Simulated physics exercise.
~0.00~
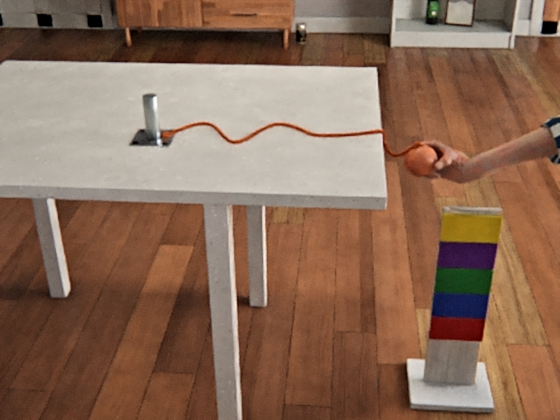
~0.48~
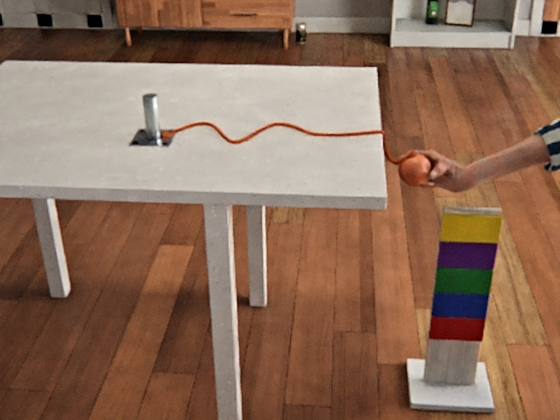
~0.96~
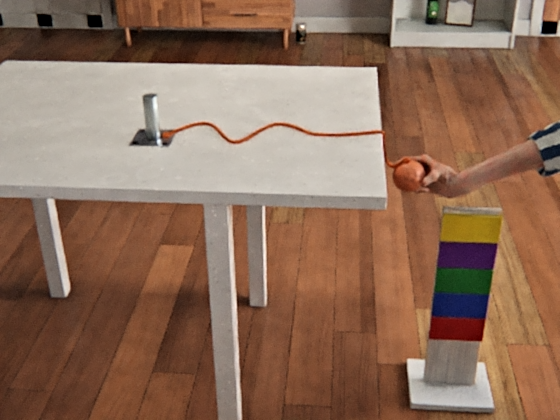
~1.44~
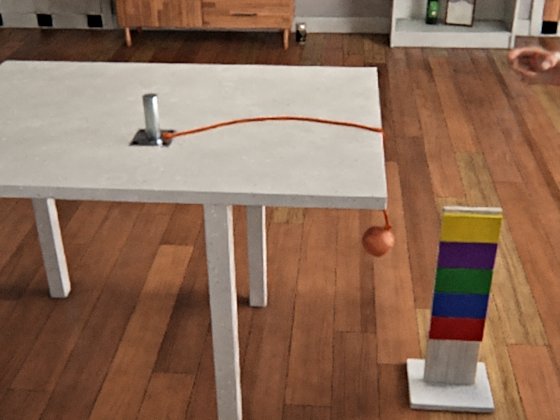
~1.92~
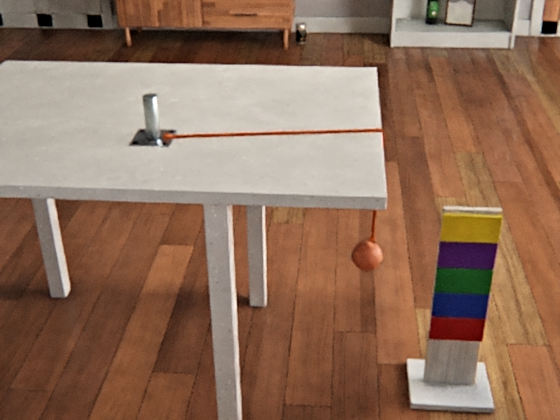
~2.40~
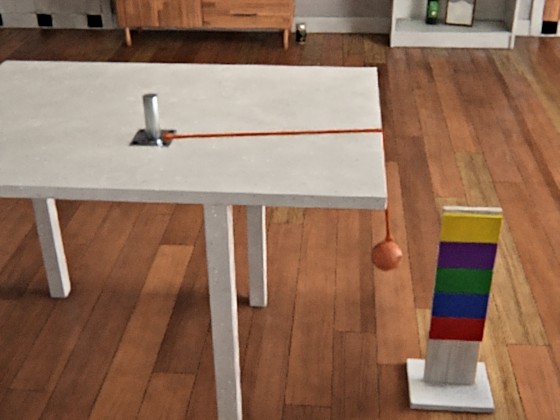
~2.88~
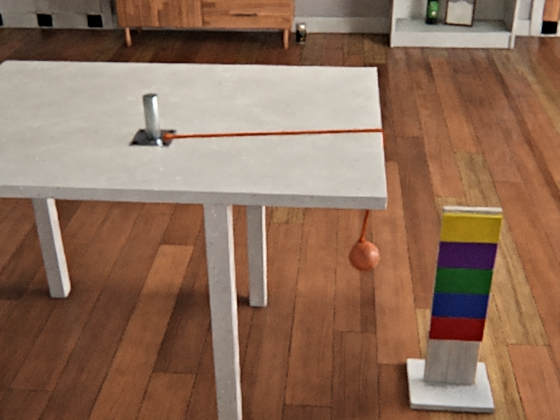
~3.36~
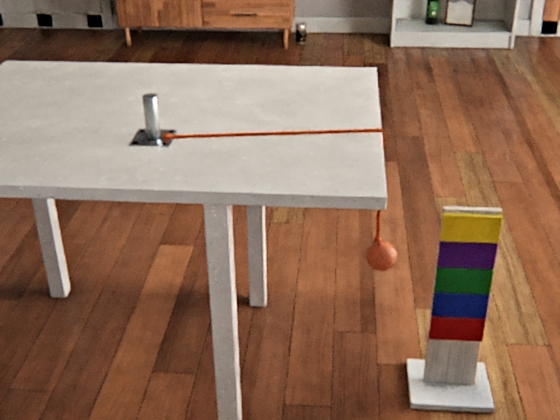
The clip opens on a pale table with a metal post, from which a wavy orange cord runs to an orange ball held by a hand just beyond the right edge. To the right stands a board striped yellow, purple, green, blue and red. The hand moves the ball slightly left and down, then lets go and draws back. The ball drops below the tabletop, and the cord straightens across the surface. Hanging over the edge, the ball sways gently left and right, ending with its middle level with the purple band.
